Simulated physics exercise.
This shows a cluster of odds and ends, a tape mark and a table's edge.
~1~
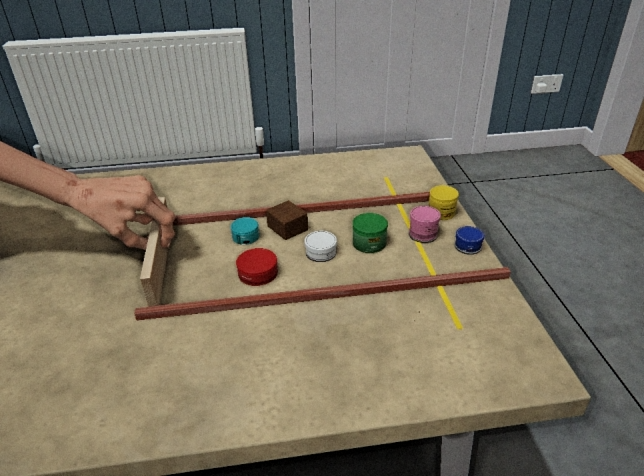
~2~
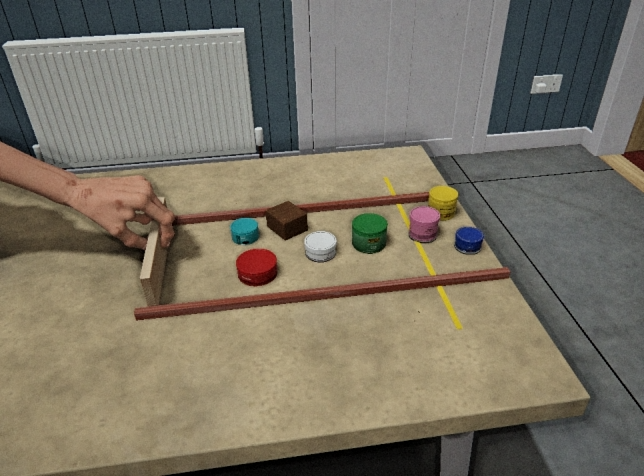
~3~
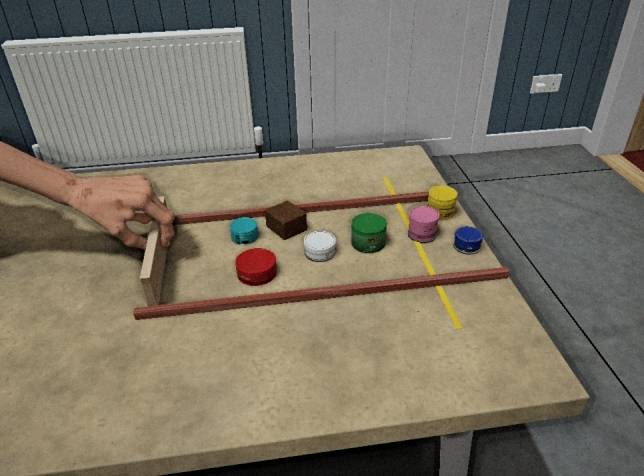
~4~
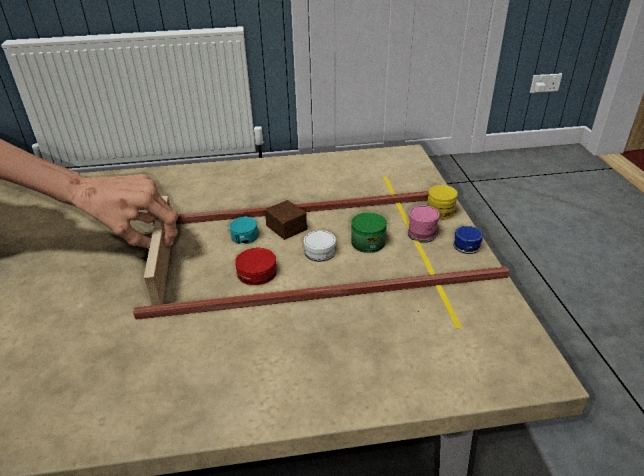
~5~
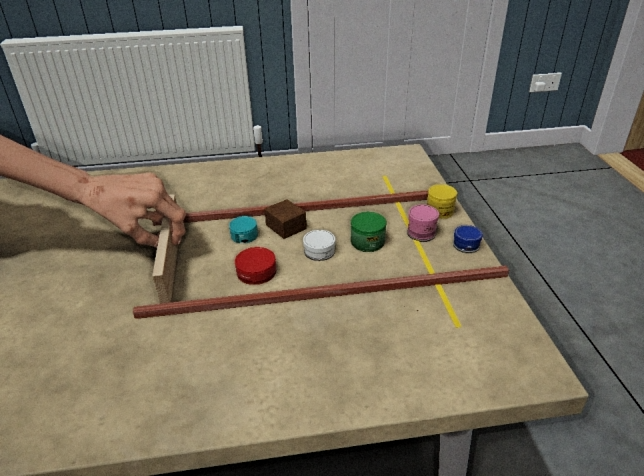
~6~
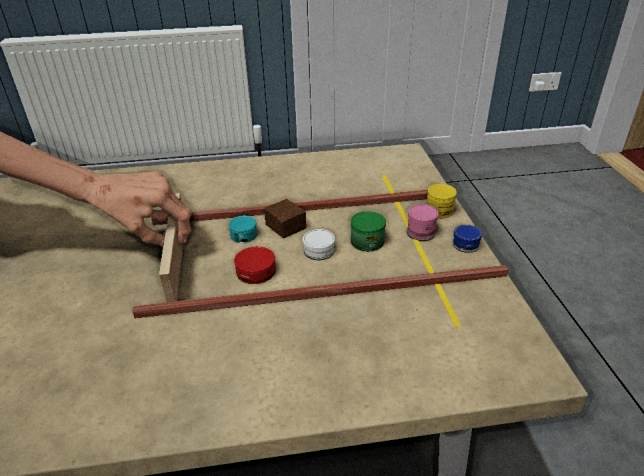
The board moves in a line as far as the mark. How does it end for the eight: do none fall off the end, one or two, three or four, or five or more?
It ends with one or two off the end.
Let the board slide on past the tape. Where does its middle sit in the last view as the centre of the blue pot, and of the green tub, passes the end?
The blue pot gives roughly (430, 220), the green tub roughly (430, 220).
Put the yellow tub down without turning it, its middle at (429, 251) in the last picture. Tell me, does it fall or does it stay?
From there it stays put.
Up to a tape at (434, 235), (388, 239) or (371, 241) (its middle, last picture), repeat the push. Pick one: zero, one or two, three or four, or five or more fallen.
So, one after another, I'd give three or four; not one; zero.
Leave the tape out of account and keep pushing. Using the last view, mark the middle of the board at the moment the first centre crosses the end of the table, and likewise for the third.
I'd put the first at about (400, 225) and the next at about (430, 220).
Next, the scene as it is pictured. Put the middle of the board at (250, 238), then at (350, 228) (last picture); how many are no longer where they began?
Counts: 3 and 6.
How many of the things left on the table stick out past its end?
The total comes out at 1.
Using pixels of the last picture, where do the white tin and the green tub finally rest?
Final positions - white tin around (428, 229), green tub around (461, 223).
Soon after, none off yet; blue pot at rest near (467, 238); yellow tub at rest near (441, 201); pink tin at rest near (422, 223).
Then, none off yet; blue pot at rest near (467, 238); yellow tub at rest near (441, 201); pink tin moved about its own width near (450, 219).
By the end, the number that fall off is one or two; fallen, pink tin and yellow tub.
